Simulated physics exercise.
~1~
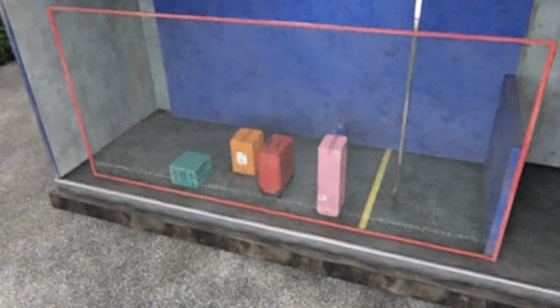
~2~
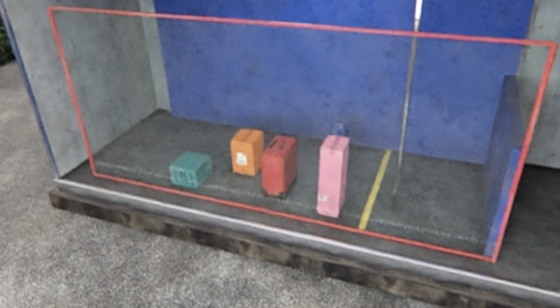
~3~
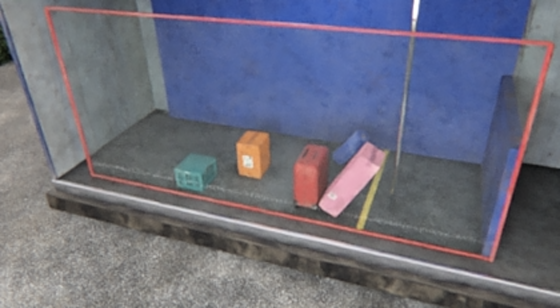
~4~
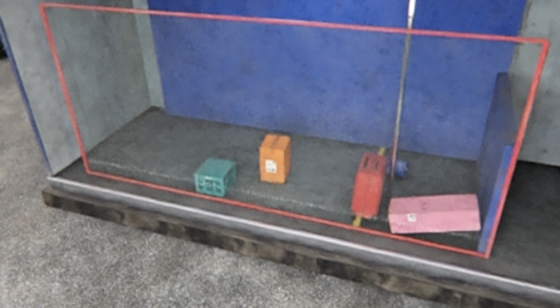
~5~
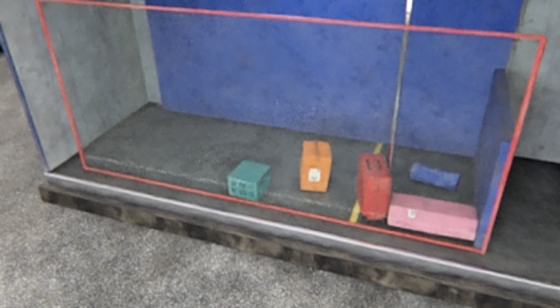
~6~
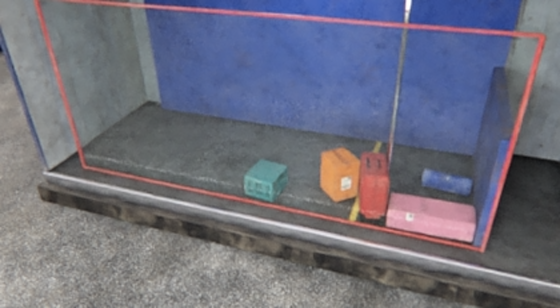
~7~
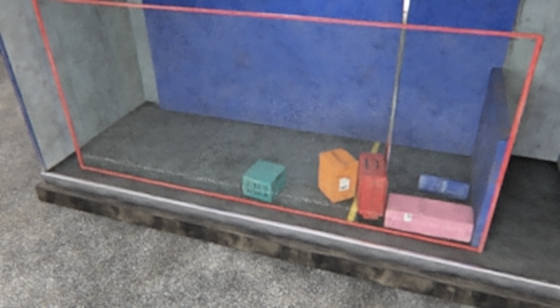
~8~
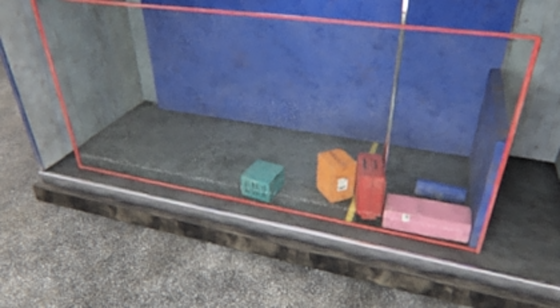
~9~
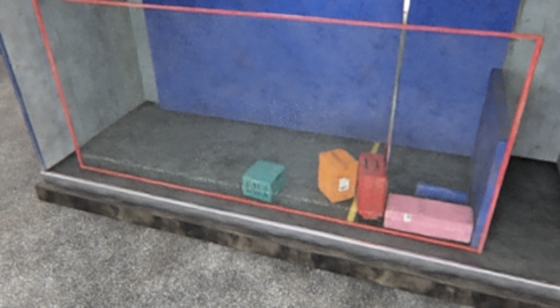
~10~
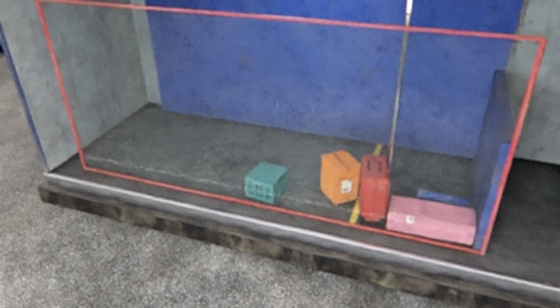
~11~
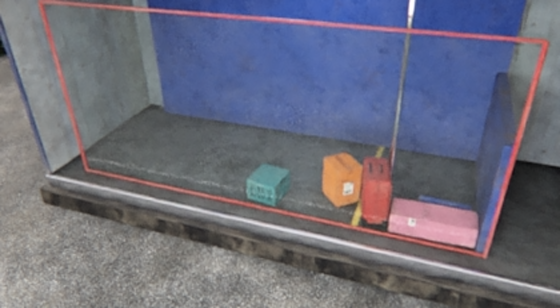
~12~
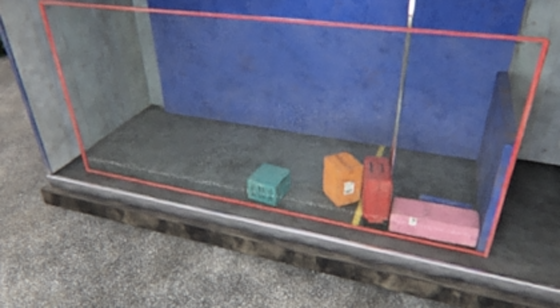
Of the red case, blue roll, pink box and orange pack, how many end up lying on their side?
Two of them end up lying on their side, the blue roll and the pink box.
